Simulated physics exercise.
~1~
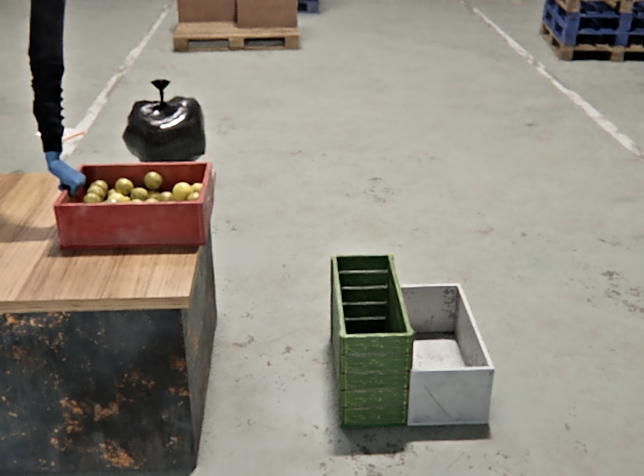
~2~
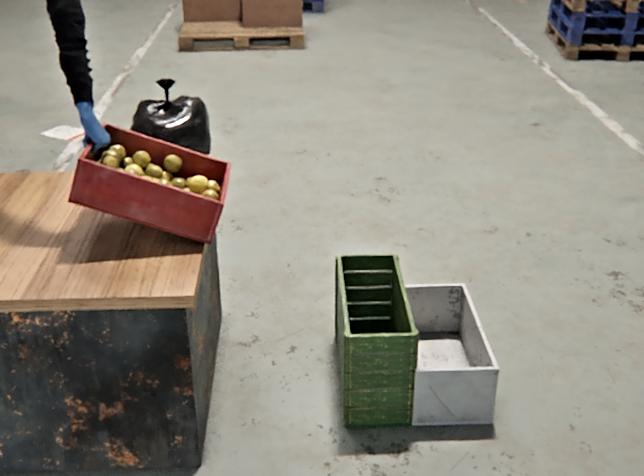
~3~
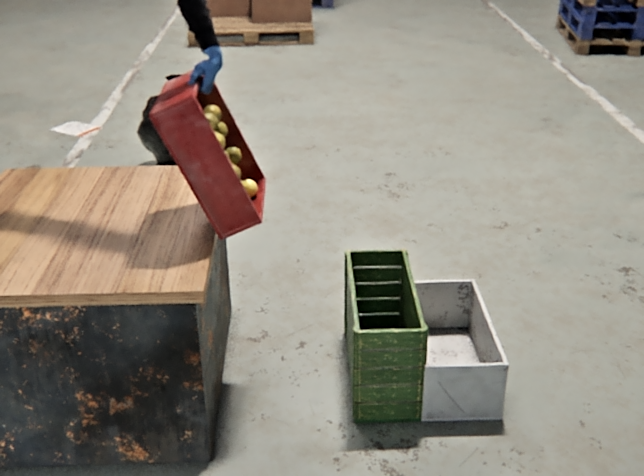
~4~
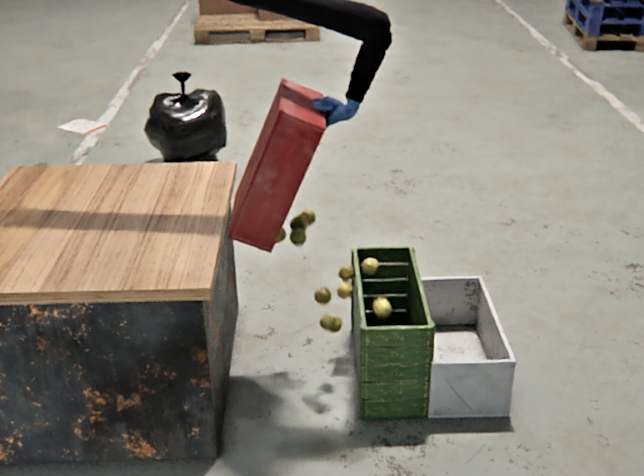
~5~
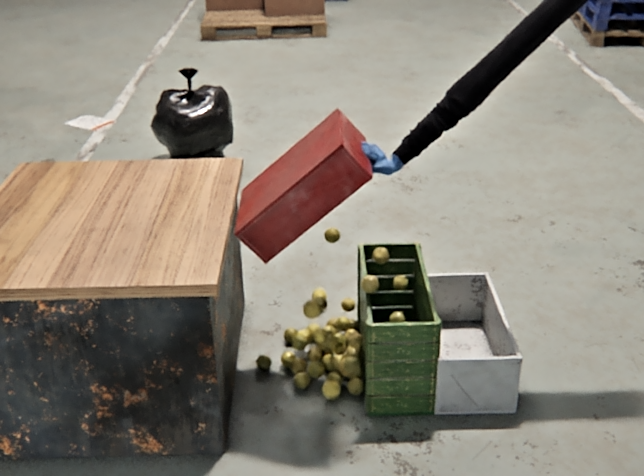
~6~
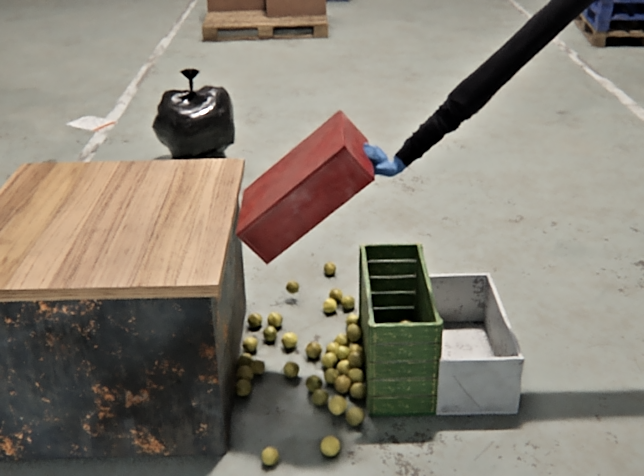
In a warehouse, a gloved hand tips a red crate, spilling most yellow apples beside a green tub.
